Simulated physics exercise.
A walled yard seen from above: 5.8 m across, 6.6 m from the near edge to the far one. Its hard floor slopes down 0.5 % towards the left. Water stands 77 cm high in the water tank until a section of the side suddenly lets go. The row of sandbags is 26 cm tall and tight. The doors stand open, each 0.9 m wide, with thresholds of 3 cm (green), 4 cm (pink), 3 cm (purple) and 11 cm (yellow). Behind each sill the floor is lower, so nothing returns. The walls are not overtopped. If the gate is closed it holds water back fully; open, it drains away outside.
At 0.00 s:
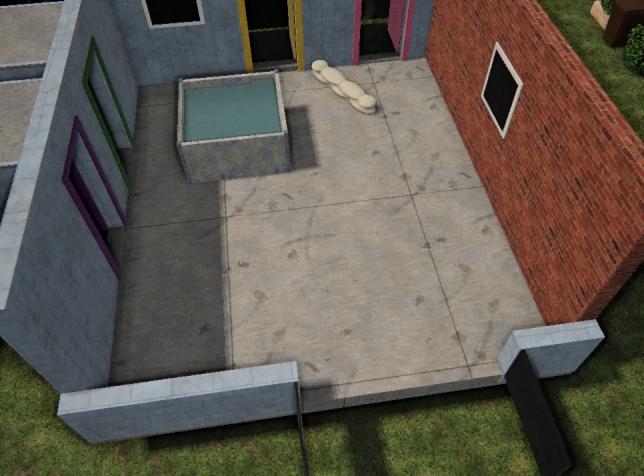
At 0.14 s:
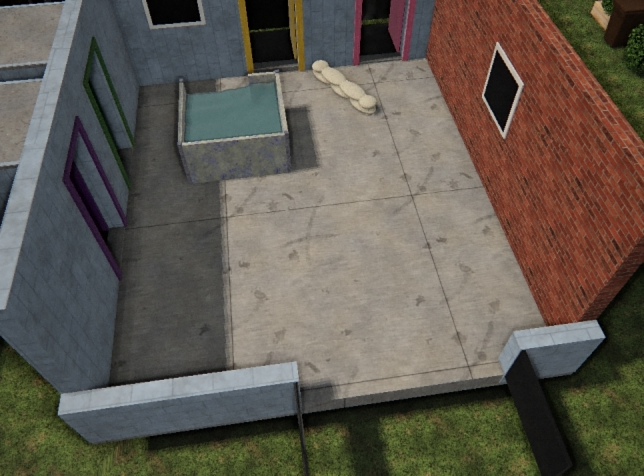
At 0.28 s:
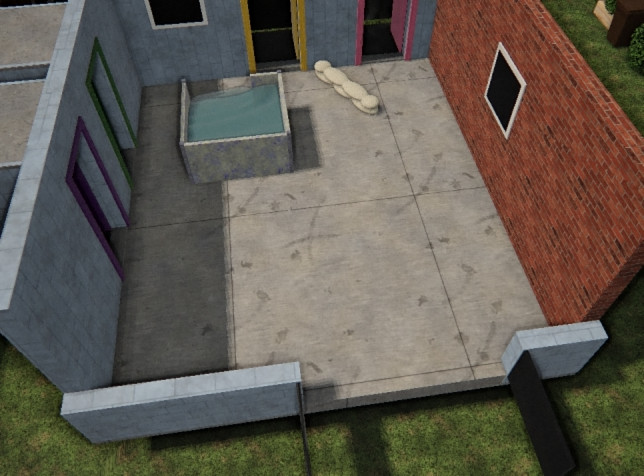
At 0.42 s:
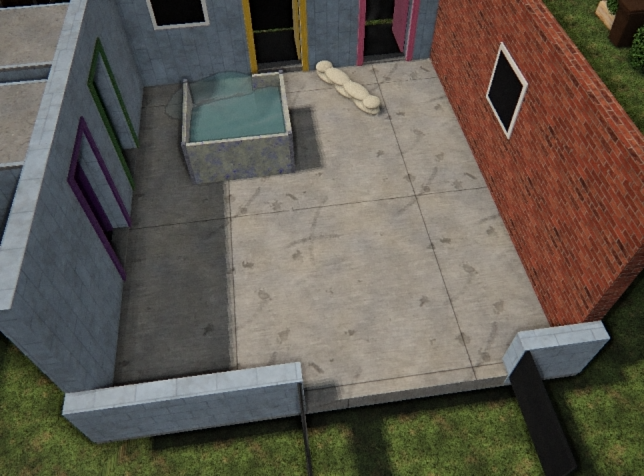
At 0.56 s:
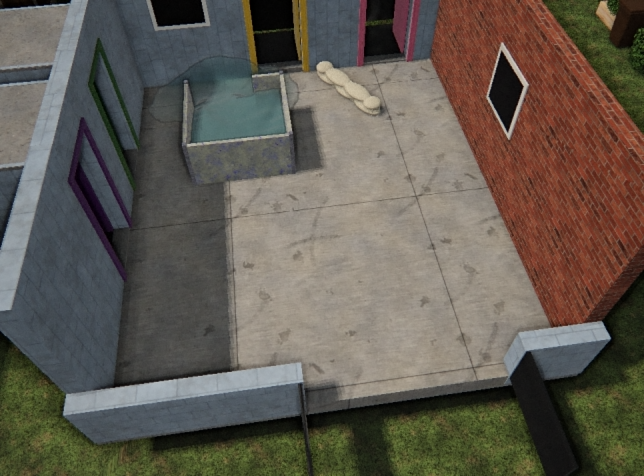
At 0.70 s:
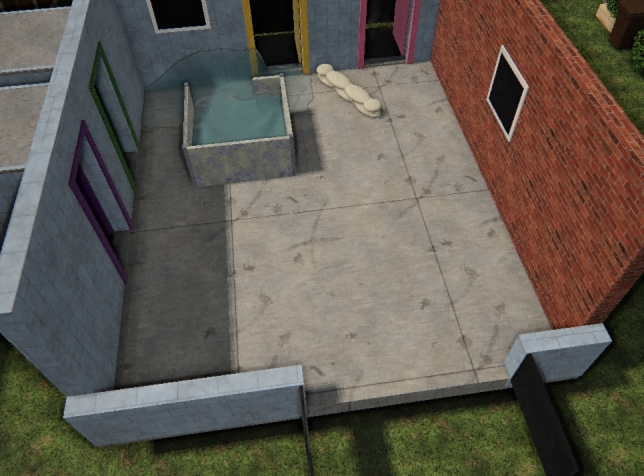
Water in the raised stone tank sank a little after the tank's far side opened, and a thin, clear sheet spread out behind it across the floor of the walled yard.
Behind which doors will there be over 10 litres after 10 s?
The water let in: At the green door it goes over the limit; at the pink door it keeps below the limit; at the purple door it exceeds the limit; at the yellow door it exceeds the limit.
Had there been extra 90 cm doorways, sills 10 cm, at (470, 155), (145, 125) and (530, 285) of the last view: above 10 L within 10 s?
In that order: Under, past it, not over.
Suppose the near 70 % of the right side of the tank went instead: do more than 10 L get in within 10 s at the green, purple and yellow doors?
Then: Green under, purple under, yellow under.
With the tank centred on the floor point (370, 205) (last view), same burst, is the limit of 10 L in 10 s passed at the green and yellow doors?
Against that limit: Green over, yellow above.
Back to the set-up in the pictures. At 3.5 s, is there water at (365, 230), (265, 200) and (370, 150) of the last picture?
In turn: Wet, still dry, wet.
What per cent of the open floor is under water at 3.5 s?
About 60 per cent.
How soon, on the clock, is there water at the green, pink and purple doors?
Arrival: Green 1.6 s, pink 2.0 s, purple 2.2 s.
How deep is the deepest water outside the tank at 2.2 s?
Roughly 40 cm.
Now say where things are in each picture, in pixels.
The water tank at (231, 110) is whole and still, 77 cm deep, in the first picture.
The front is at a hidden place, 0.6 m from the gap on the water tank's far side; 0.3 m2 of floor is under water; 77 cm left at the back of the water tank, in the second picture.
Water pours out on the water tank's far side and has run 0.9 m, to a hidden place; typically 12 cm deep outside, 75 cm at the water tank's back, in the third picture.
Water pours out on the water tank's far side and has run 1.4 m, to a hidden place; typically 11 cm deep outside, 68 cm at the water tank's back, in the fourth picture.
The front is at (163, 87), 1.7 m from the gap on the water tank's far side; 2.8 m2 of floor is under water; 66 cm left at the back of the water tank, in the fifth picture.
The front is at (146, 92), 2.0 m from the gap on the water tank's far side; 3.3 m2 of floor is under water; 62 cm left at the back of the water tank, in the sixth picture.
After 1.4 s water covers 10 % of the floor and is deepest (65 cm) near (146, 93); green door not reached, pink door not reached, purple door not reached, yellow door 20 cm at the sill, 16 L in.
After 2.2 s water covers 30 % of the floor and is deepest (40 cm) near (146, 93); green door 7 cm at the sill, 1 L in, pink door 1 cm at the sill, 0 L in, purple door 2 cm at the sill, 0 L in, yellow door 16 cm at the sill, 36 L in.
After 3.5 s water covers 60 % of the floor and is deepest (22 cm) near (146, 93); green door 7 cm at the sill, 10 L in, pink door 1 cm at the sill, 0 L in, purple door 4 cm at the sill, 0 L in, yellow door 16 cm at the sill, 51 L in.
After 6.0 s water covers 85 % of the floor and is deepest (13 cm) near (117, 375); green door 5 cm at the sill, 24 L in, pink door 1 cm at the sill, 0 L in, purple door 6 cm at the sill, 13 L in, yellow door 10 cm at the sill, 60 L in.
After 10.0 s water covers 85 % of the floor and is deepest (8 cm) near (112, 416); green door 3 cm at the sill, 29 L in, pink door 0 cm at the sill, 0 L in, purple door 3 cm at the sill, 23 L in, yellow door 5 cm at the sill, 61 L in.
